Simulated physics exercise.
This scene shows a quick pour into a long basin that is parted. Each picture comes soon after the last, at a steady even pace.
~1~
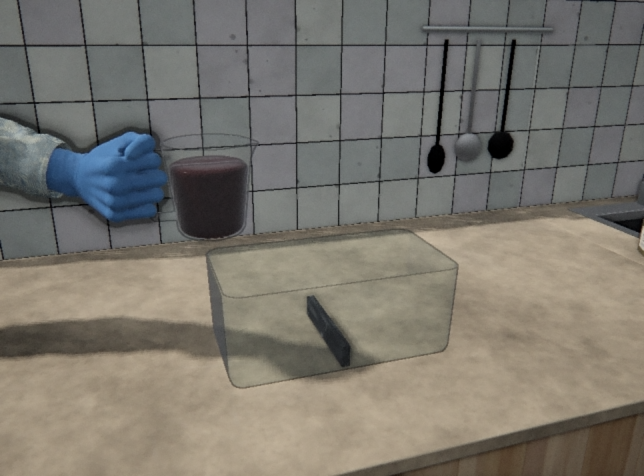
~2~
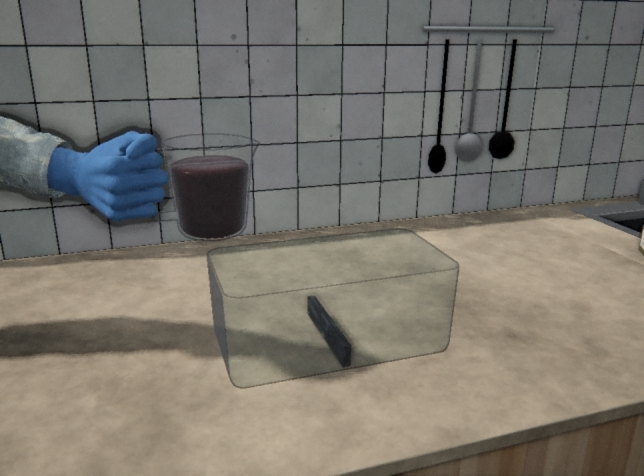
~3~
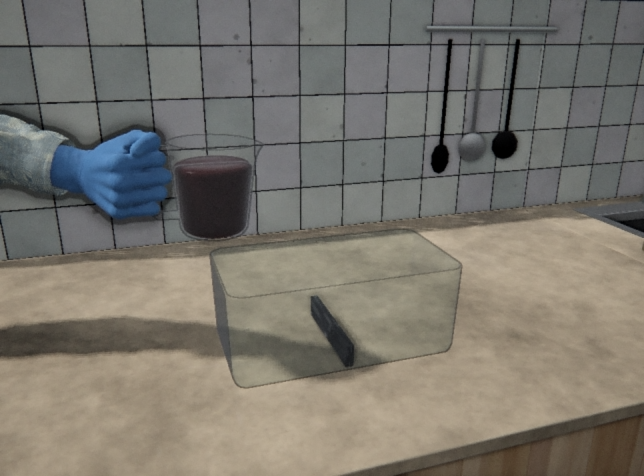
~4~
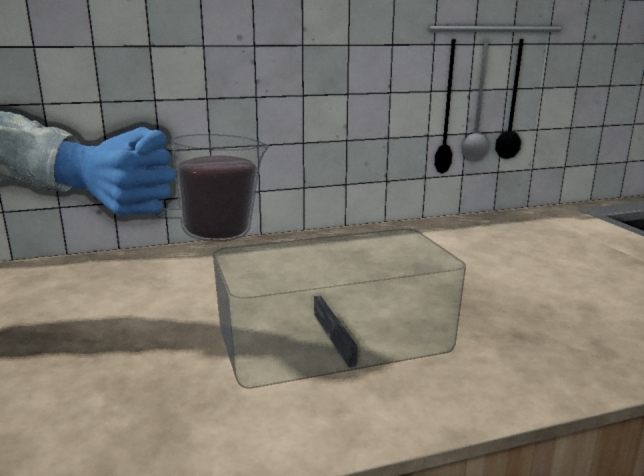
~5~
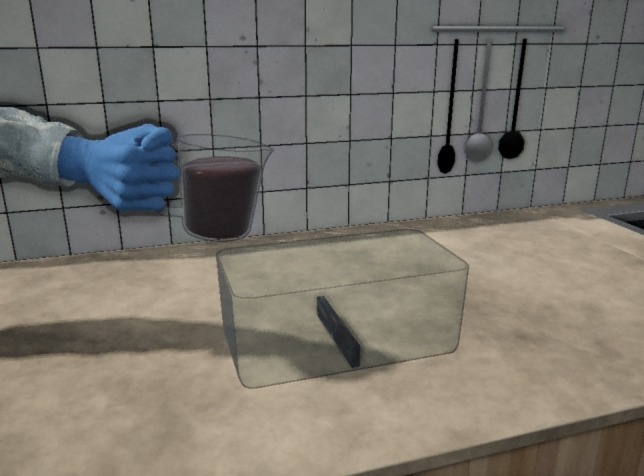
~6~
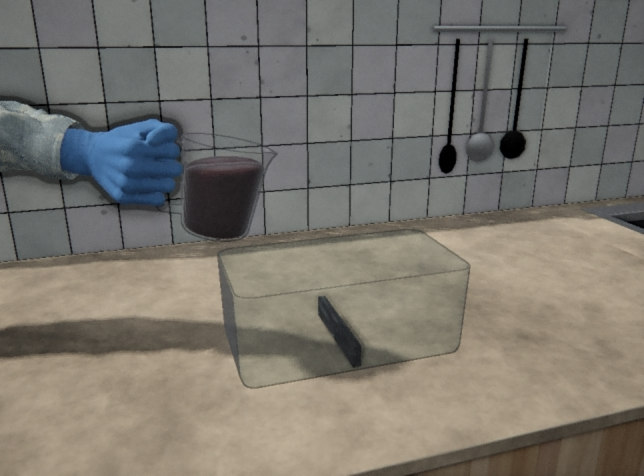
A blue-gloved hand holds a clear cup of dark reddish liquid, almost still at first, above the left side of a clear rectangular container with a dark divider on a countertop. The cup then tilts gradually rightward, its right side dipping slightly while the liquid stays inside, as the view shifts a little.
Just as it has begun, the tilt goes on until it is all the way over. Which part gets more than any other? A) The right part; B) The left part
Option B: The left part.
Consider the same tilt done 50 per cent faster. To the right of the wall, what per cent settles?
Something like 10 in a hundred.
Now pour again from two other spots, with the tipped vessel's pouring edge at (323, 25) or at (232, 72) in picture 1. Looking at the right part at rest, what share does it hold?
It comes out at around 80 percent and then around 10 percent.
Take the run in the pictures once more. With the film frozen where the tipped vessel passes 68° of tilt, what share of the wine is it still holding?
Near 80 percent is still in there.
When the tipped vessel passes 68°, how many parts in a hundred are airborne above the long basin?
Roughly 15 percent.
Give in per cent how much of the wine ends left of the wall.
Roughly 85 per cent.
A moment on, the tilt is 68° and 81 per cent is still to pour, 4 is left of the wall and 0 right of it.
Next, the tilt is 106° and 15 per cent is still to pour, 62 is left of the wall and 10 right of it.
Then the tilt is 115° and 0 per cent is still to pour, 86 is left of the wall and 14 right of it.
Later the tilt is 115° and 0 per cent is still to pour, 86 is left of the wall and 14 right of it.
In the end 86 per cent lies left of the wall, 14 right of it and 1 outside.
